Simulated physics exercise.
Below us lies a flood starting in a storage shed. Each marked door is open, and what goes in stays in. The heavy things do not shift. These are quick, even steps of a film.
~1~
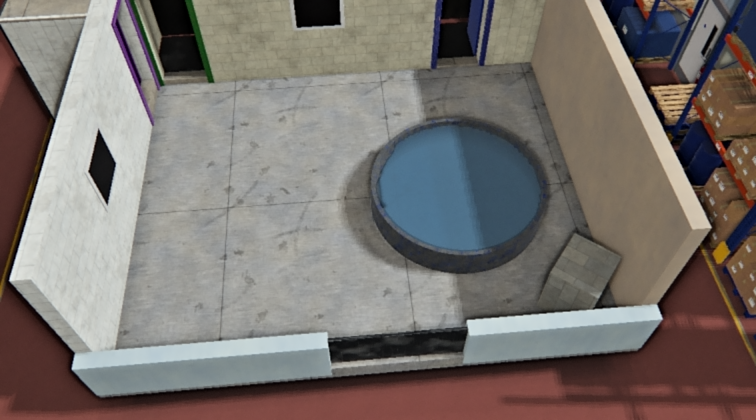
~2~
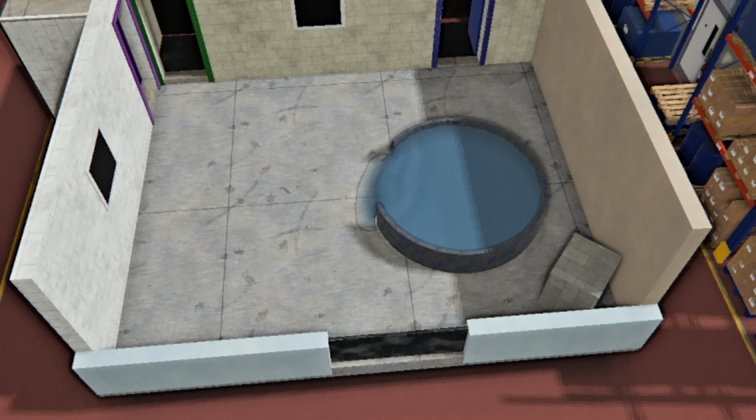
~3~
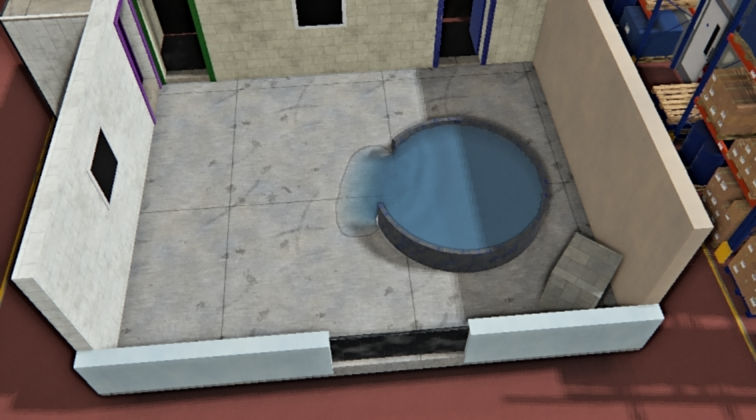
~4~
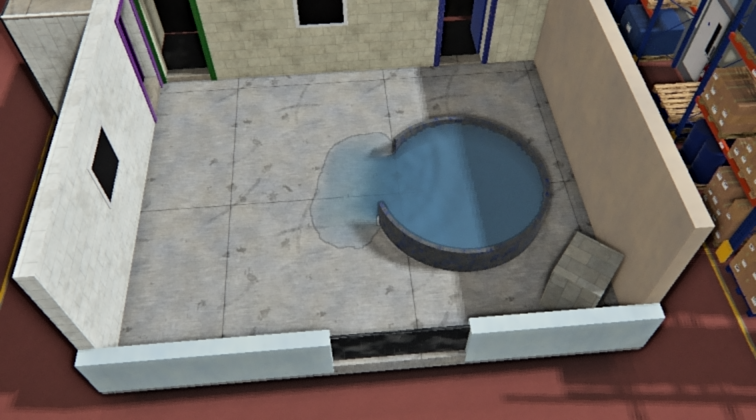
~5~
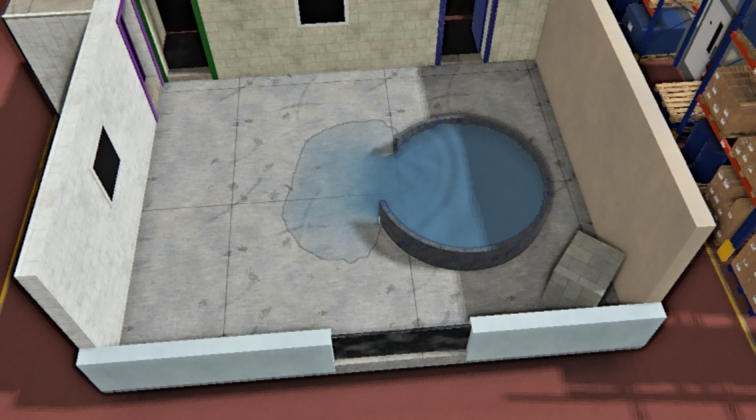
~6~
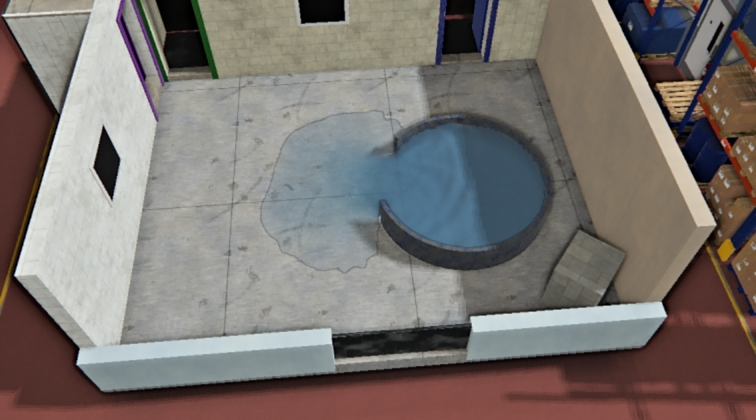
A round tank opens on its left side and water spreads leftward across the floor.
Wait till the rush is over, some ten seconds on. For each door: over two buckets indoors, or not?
One by one: The purple door holds within the limit; the blue door holds within the limit; the green door floods.
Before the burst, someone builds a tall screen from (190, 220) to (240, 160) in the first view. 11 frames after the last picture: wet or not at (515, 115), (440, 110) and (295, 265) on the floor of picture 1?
In that order: Free of water, not flooded, awash.
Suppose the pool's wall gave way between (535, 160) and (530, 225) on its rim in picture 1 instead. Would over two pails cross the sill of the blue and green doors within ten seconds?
In short: The blue door is over, the green door stays under.
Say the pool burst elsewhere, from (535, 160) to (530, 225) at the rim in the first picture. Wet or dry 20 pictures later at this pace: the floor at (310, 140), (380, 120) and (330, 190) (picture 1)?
One after the other: Not flooded, no water, not flooded.
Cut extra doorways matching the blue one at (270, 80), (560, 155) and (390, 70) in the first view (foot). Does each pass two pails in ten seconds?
In turn: Goes over, takes less, takes less.
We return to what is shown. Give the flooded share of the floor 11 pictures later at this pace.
I make it 45 per cent.
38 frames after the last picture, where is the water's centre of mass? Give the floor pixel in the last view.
Around (306, 185).
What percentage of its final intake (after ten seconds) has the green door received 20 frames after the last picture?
Some 20 per cent.
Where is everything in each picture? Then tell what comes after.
In the first frame, the round tank at (458, 184) is whole and still.
In the second frame, the front is at a hidden place, out from the gap at (377, 185).
In the third frame, the front is at (351, 233), out from the gap at (378, 186).
In the fourth frame, water pours out at (379, 185) and has run to (331, 239).
In the fifth frame, water pours out at (380, 184) and has run to (304, 240).
In the sixth frame, water pours out at (381, 183) and has run to (266, 217).
A moment on, water covers 30 % of the floor; the purple door not reached, the blue door not reached, the green door not reached.
Next, water covers 45 % of the floor; the purple door not reached, the blue door not reached, the green door not reached.
Then, water covers 55 % of the floor; the purple door wet at the sill, nothing in, the blue door not reached, the green door under two buckets in.
Later, water covers 60 % of the floor; the purple door wet at the sill, nothing in, the blue door not reached, the green door far over two buckets in.
In the end, water covers 95 % of the floor; the purple door wet at the sill, nothing in, the blue door wet at the sill, nothing in, the green door far over two buckets in.
